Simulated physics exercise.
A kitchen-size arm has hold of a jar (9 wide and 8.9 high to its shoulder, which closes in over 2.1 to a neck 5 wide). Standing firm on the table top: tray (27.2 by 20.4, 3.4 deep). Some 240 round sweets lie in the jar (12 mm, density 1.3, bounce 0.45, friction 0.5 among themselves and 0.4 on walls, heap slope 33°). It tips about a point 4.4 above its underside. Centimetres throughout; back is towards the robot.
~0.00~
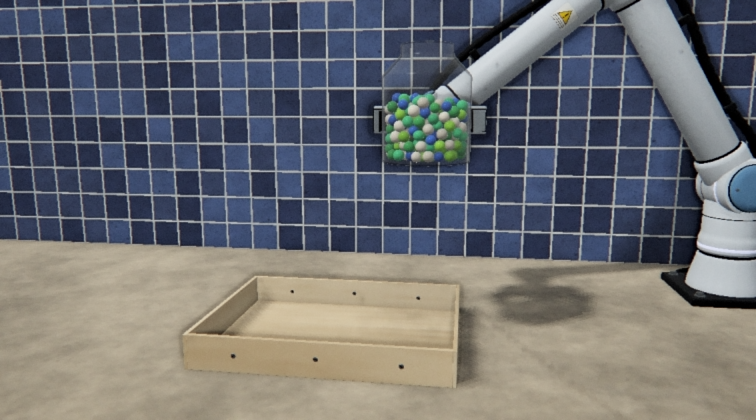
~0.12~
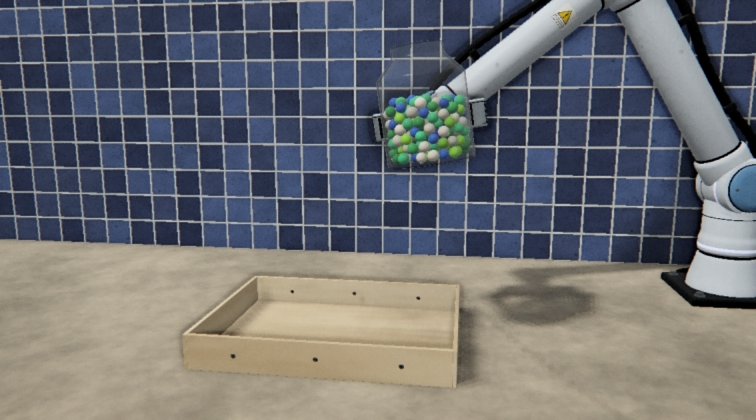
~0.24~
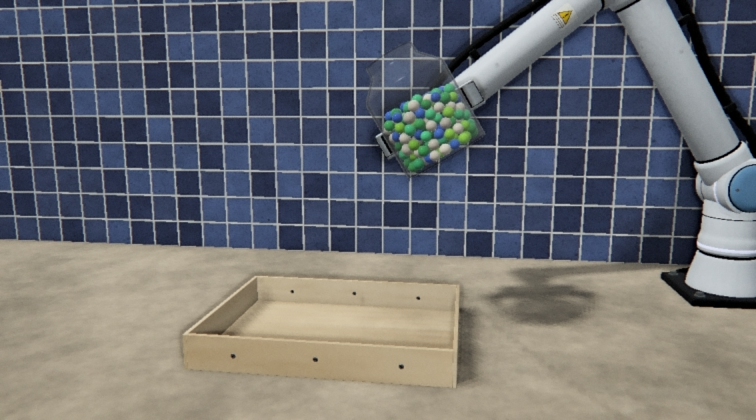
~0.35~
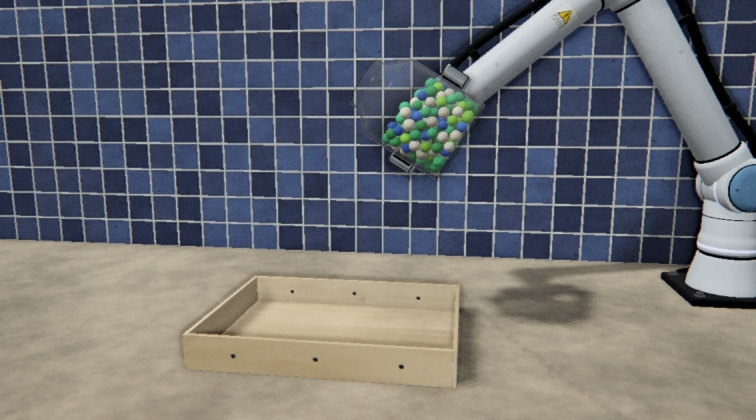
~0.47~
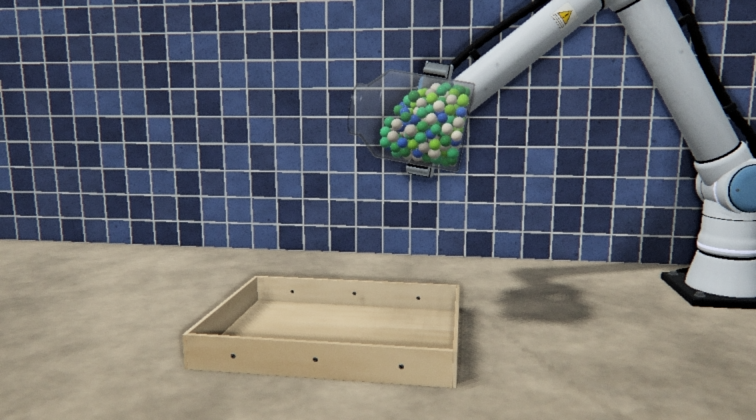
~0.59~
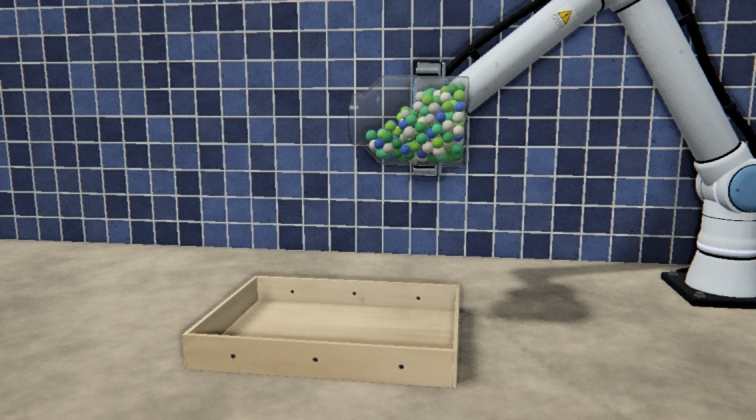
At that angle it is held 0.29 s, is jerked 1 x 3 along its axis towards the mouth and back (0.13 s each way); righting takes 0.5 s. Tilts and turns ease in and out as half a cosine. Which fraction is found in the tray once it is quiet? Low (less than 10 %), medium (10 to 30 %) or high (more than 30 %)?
Answer: Low; less than 10 % of the round sweets finish in the tray.
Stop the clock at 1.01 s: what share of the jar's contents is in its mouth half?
Some 45 per cent.
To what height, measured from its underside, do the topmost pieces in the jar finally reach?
About 8.5 cm.
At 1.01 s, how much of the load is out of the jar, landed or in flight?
Near 0 per cent so far.
After 1.01 s, tipped 89°, highest piece 29 above the table; 241 in the jar.
After 1.43 s, tipped 33°, highest piece 30 above the table; 239 in the jar, 2 in the tray.
After 1.84 s, upright, highest piece 29 above the table; 239 in the jar, 2 in the tray.
After 2.54 s, upright, highest piece 29 above the table; 239 in the jar, 2 in the tray.
At rest, 239 in the jar, 2 in the tray. That is 1 % in the tray.
